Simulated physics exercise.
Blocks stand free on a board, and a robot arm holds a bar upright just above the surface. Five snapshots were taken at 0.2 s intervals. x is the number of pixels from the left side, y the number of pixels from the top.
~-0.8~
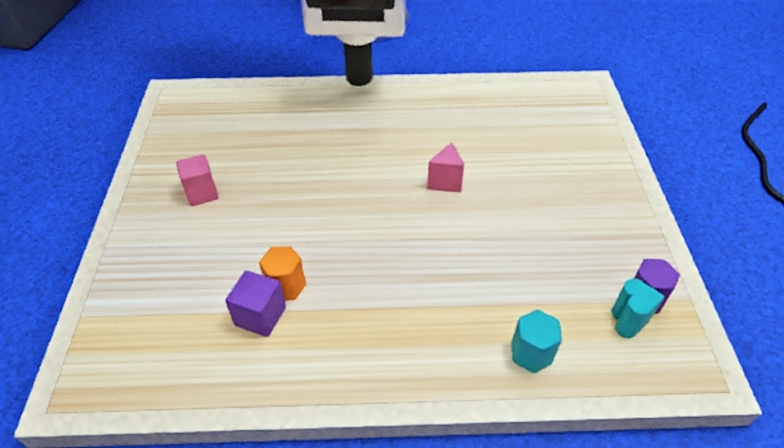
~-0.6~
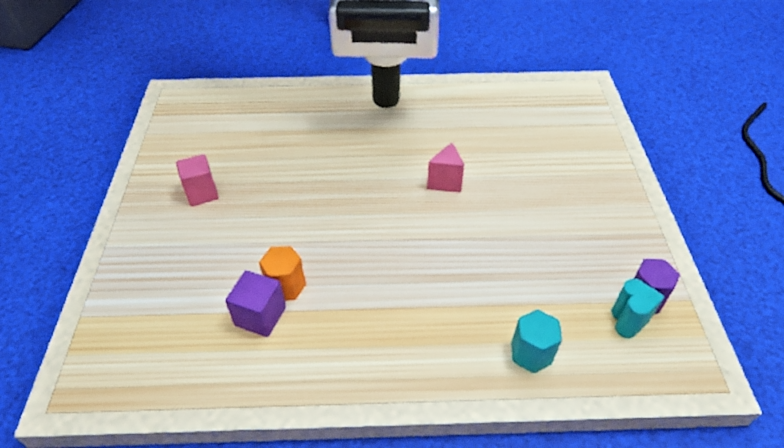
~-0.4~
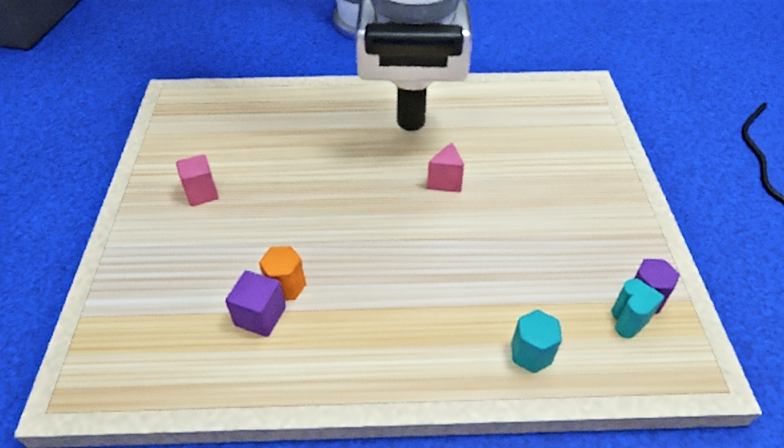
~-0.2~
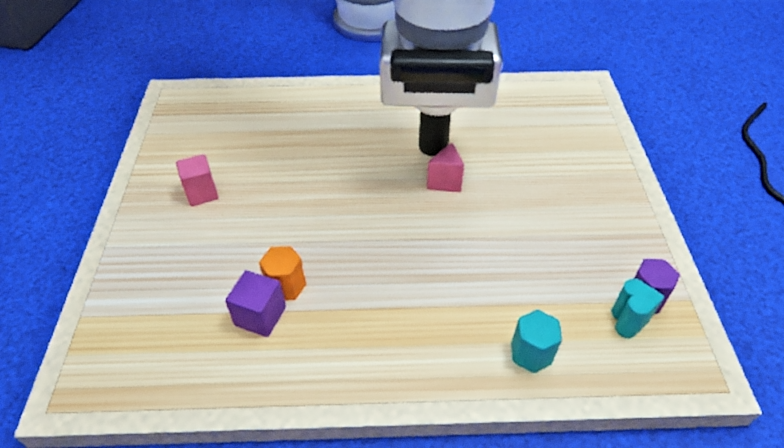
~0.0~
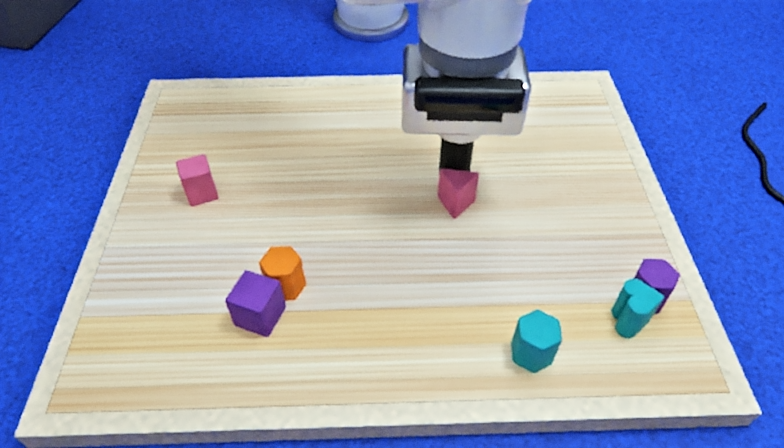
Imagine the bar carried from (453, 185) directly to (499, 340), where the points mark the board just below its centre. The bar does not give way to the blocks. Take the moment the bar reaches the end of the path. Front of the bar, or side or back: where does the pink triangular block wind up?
It is still in front.
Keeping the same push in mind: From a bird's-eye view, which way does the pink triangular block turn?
Overhead view: Anti-clockwise.
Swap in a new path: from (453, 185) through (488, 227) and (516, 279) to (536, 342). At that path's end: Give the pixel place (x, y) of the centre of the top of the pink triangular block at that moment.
I predict (470, 214).
The first path, step by step. One third of the way, bar (468, 220); pink triangular block (478, 226), turned 15° anticlockwise.
Two thirds of the way, bar (484, 271); pink triangular block (497, 282), turned 20° anticlockwise.
At the end, bar (502, 329); pink triangular block (515, 346), turned 30° anticlockwise; turquoise hexagon (553, 343), turned 50° anticlockwise.
